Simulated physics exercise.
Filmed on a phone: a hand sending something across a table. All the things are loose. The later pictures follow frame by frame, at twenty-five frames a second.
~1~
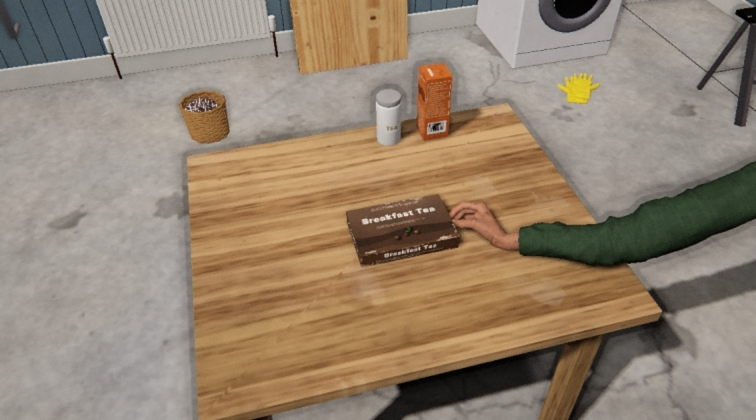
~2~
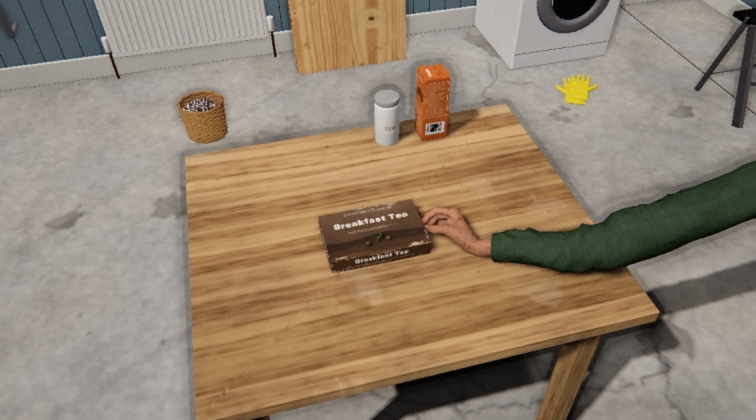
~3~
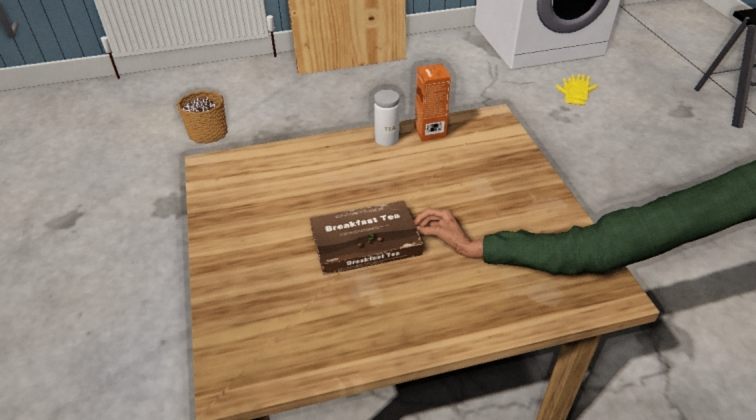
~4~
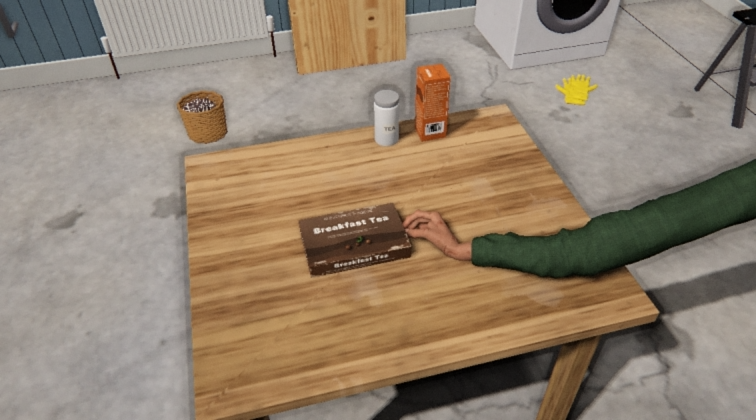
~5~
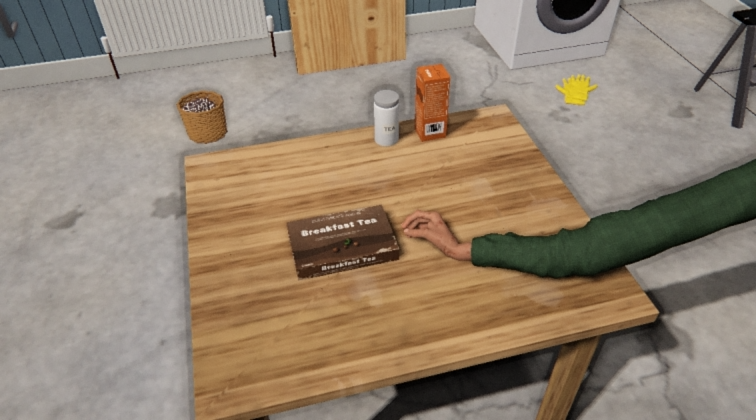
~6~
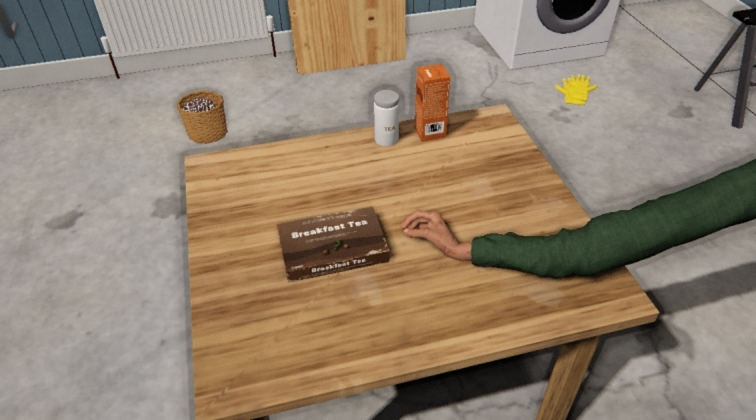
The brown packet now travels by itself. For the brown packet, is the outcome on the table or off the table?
The brown packet remains on top.
Then, 0.24 s later than the last frame, brown packet moved a little near (317, 246).
Then, 0.48 s later than the last frame, brown packet resting near (317, 246).
When it is over, moved from the start, brown packet. End places, in pixels of the last picture, brown packet near (317, 246).
